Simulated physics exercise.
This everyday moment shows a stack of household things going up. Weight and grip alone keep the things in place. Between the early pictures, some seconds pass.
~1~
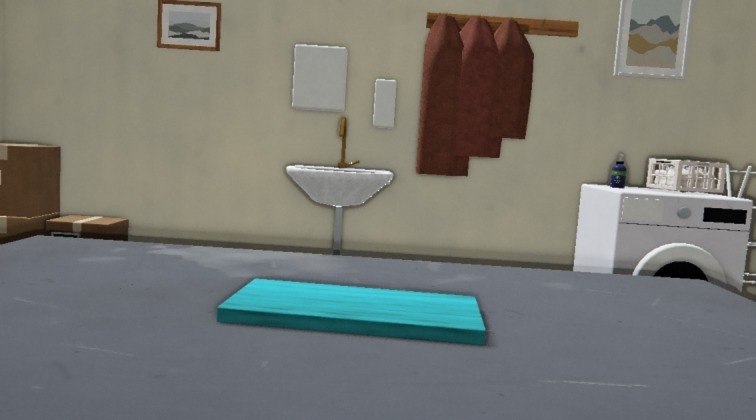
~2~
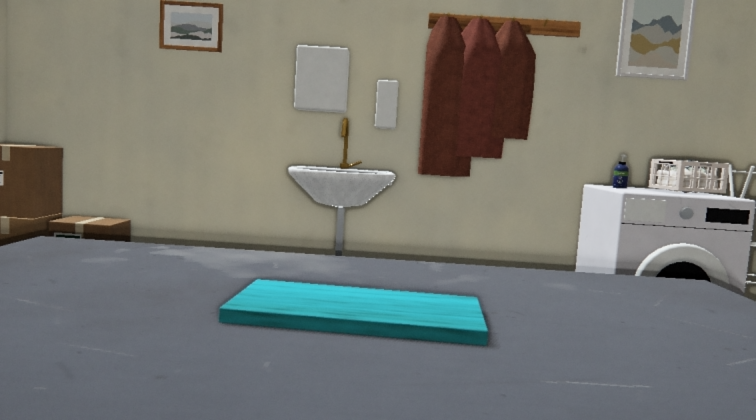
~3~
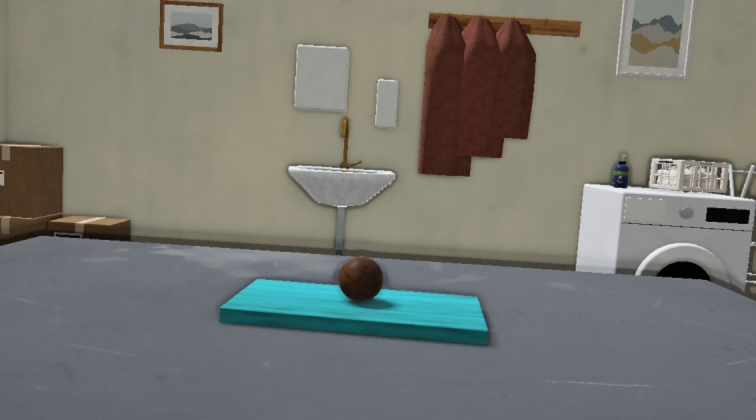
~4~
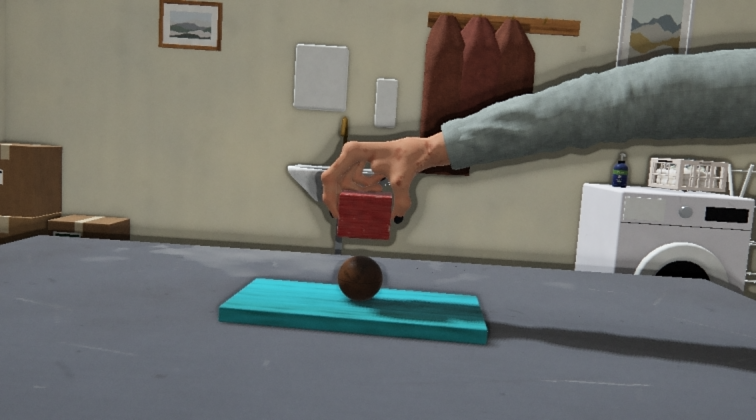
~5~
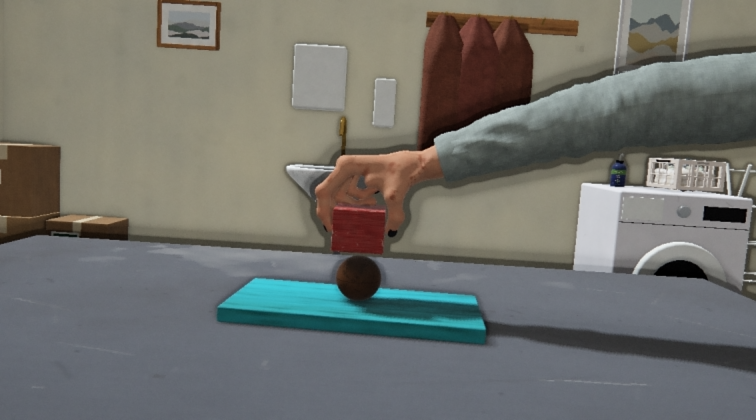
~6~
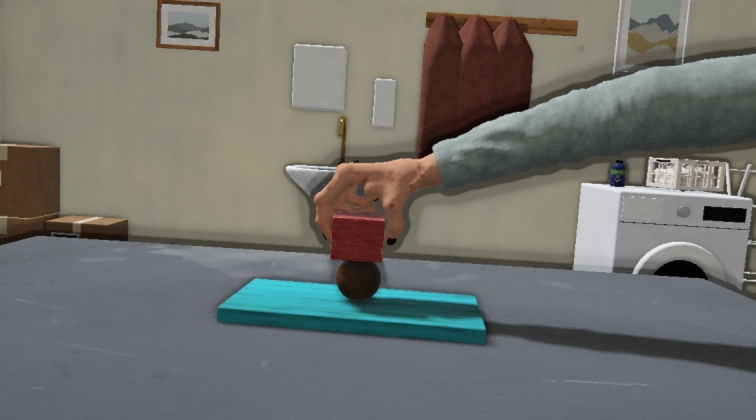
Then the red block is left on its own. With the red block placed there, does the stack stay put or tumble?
You'll see something goes over.
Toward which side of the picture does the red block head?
That would be the viewer's left.
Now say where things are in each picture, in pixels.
In the first frame, the last thing is not in view yet.
In the second frame, the last thing is not in view yet.
In the third frame, the last thing is not in view yet; brown ball (361, 279).
In the fourth frame, still above its spot; red block (366, 213); brown ball (360, 278).
In the fifth frame, still above its spot; red block (360, 228); brown ball (359, 278).
In the sixth frame, in place under the hand; red block (359, 235); brown ball (359, 278).
Then, 0.60 s on from there, red block now fallen; brown ball shifted a little.
Then, 0.80 s on from there, brown ball shifted a little.
In the end, fallen, red block; the other 2 unmoved. At the end, from the last picture's camera, red block near (244, 274). The pile gives way.
